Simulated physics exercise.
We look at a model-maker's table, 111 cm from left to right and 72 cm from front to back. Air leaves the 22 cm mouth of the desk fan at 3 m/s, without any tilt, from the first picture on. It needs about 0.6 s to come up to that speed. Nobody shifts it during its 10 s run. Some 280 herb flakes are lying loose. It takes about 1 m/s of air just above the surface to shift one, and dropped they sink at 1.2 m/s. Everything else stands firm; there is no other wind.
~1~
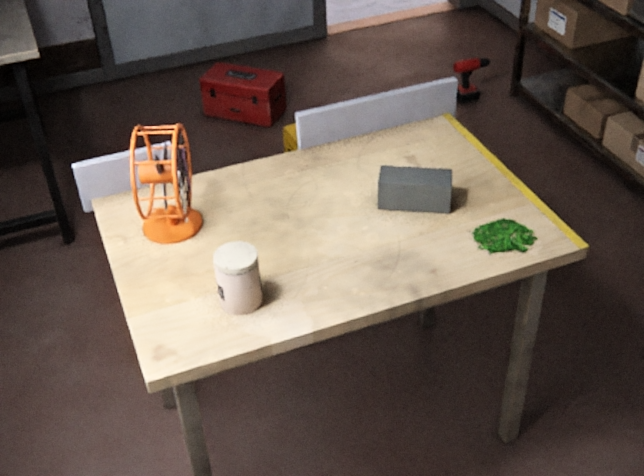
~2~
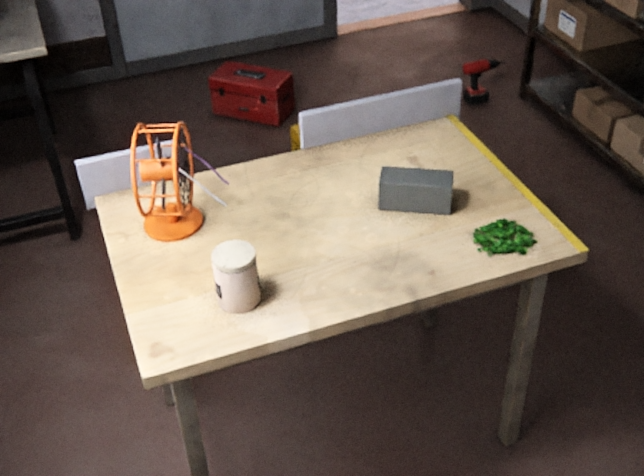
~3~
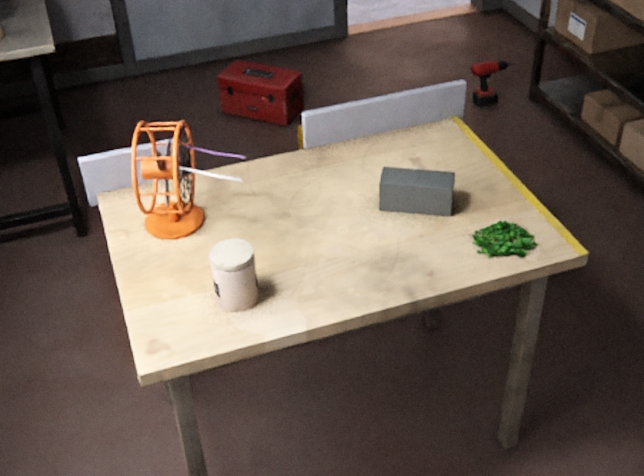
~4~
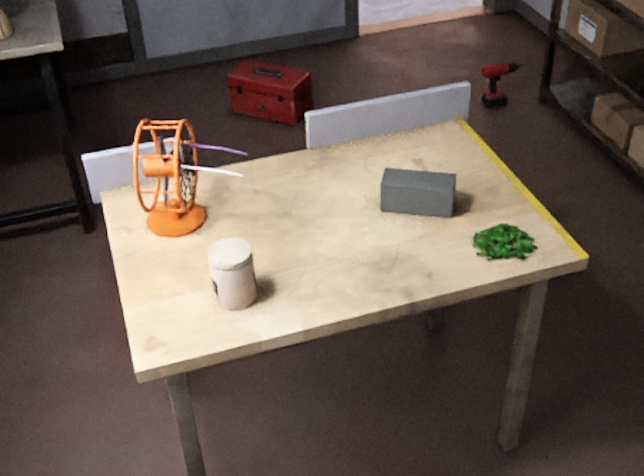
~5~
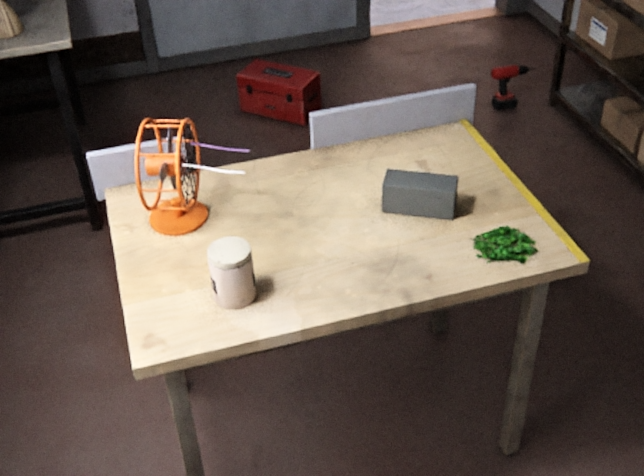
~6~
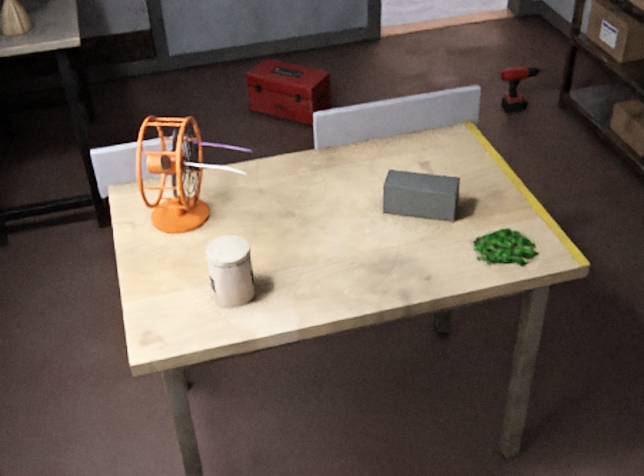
At the start, an orange desk fan, a pale jar, a grey block and a pile of green flakes sit on a wooden table. Thin streamers then lift and stretch rightward from the fan, while the view drifts slightly and the flakes and everything else on the tabletop stay put.
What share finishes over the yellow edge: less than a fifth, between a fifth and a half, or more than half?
The share over the yellow edge is over half.
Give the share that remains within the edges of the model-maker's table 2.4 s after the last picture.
Near 4 %.
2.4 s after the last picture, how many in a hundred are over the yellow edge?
About 70 %.
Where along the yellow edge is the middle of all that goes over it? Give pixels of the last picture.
Near (579, 250).
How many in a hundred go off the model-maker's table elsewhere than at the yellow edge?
About 30 %.
Then, 1.2 s after the last picture, 59 % are over the yellow edge; 80 % have settled or left.
Then, 2.4 s after the last picture, 68 % are over the yellow edge; 95 % have settled or left.
Then, 4.7 s after the last picture, 71 % are over the yellow edge; 99 % have settled or left.
Then, 9.2 s after the last picture, at the end, 71 % are over the yellow edge.
